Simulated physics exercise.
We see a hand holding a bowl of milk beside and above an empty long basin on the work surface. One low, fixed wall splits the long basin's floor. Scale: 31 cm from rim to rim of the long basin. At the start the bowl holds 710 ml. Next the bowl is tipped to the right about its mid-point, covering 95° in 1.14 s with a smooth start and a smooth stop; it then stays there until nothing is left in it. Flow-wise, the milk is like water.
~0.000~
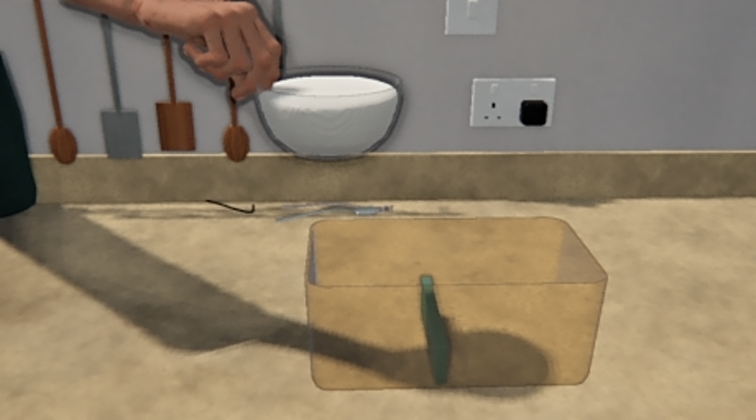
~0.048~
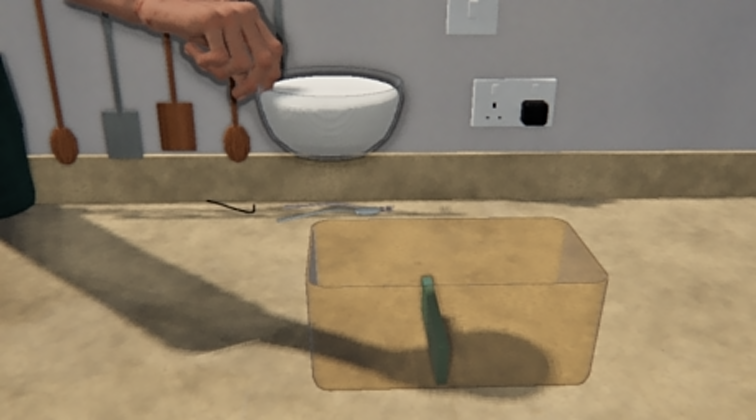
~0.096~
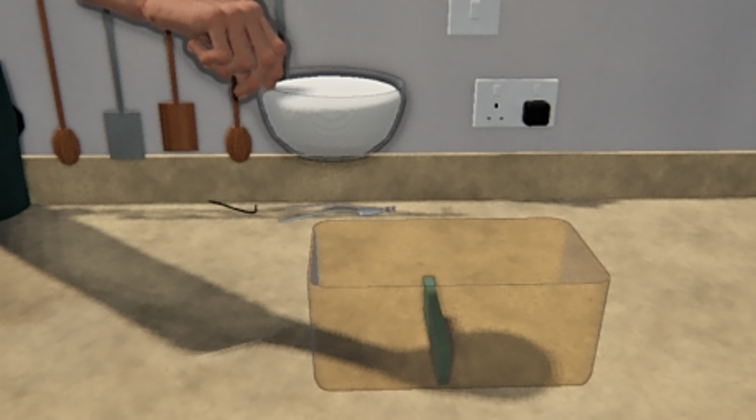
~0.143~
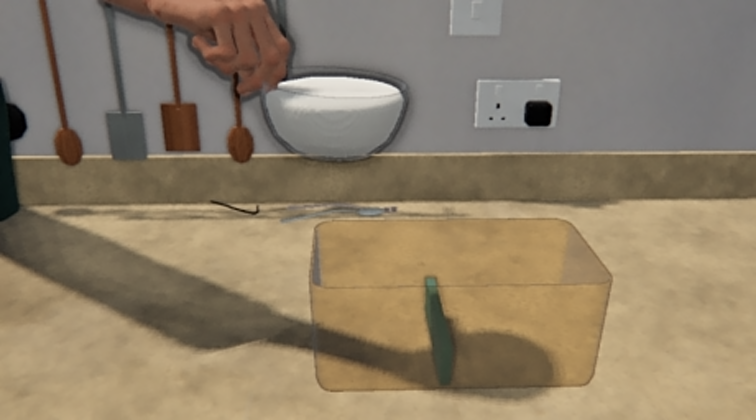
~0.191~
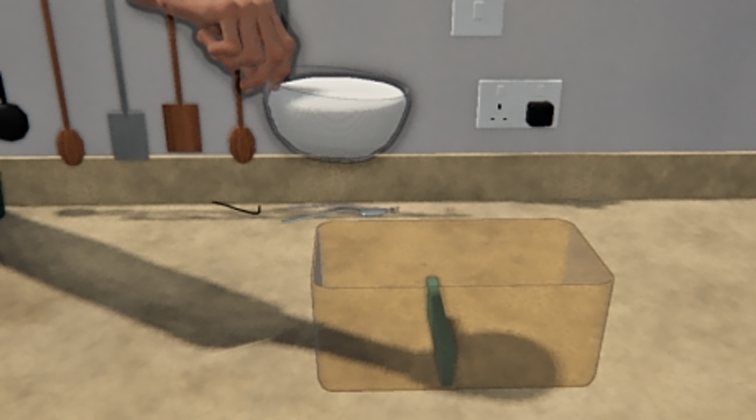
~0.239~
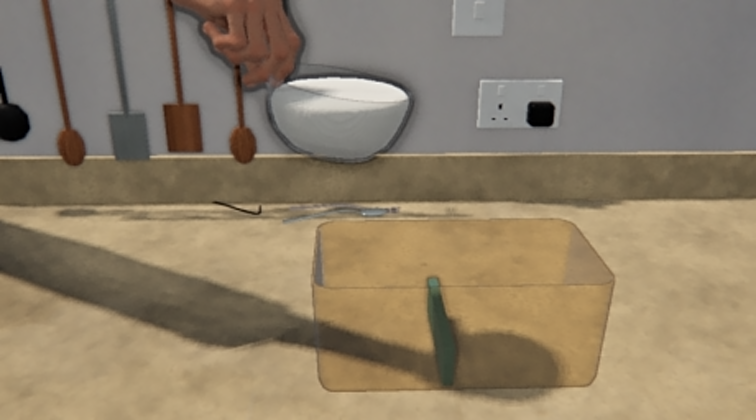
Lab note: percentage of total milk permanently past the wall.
Approx. 79 %.
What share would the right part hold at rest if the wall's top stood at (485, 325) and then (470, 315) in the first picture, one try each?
20 % and 40 %.
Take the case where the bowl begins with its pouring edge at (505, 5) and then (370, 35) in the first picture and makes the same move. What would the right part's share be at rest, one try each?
Try 1: 80 %; try 2: 65 %.
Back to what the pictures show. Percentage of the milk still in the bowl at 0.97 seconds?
Share remaining: Approx. 7 %.
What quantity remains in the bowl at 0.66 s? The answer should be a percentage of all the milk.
Near 52 in a hundred.
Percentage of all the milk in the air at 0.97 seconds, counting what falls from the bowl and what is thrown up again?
About 12 per cent.
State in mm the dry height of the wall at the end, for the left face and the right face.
Left: Roughly 42 mm; right: Roughly 28 mm.
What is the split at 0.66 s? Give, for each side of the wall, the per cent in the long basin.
Around 2 percent on the left and 12 on the right.
By 0.66 s the tilt is 59° and 52 per cent is still to pour, 2 is left of the wall and 12 right of it.
By 0.97 s the tilt is 90° and 7 per cent is still to pour, 7 is left of the wall and 75 right of it.
By 1.29 s the tilt is 95° and 0 per cent is still to pour, 20 is left of the wall and 79 right of it.
By 1.64 s the tilt is 95° and 0 per cent is still to pour, 20 is left of the wall and 79 right of it.
At rest 20 per cent lies left of the wall, 79 right of it and 1 outside.
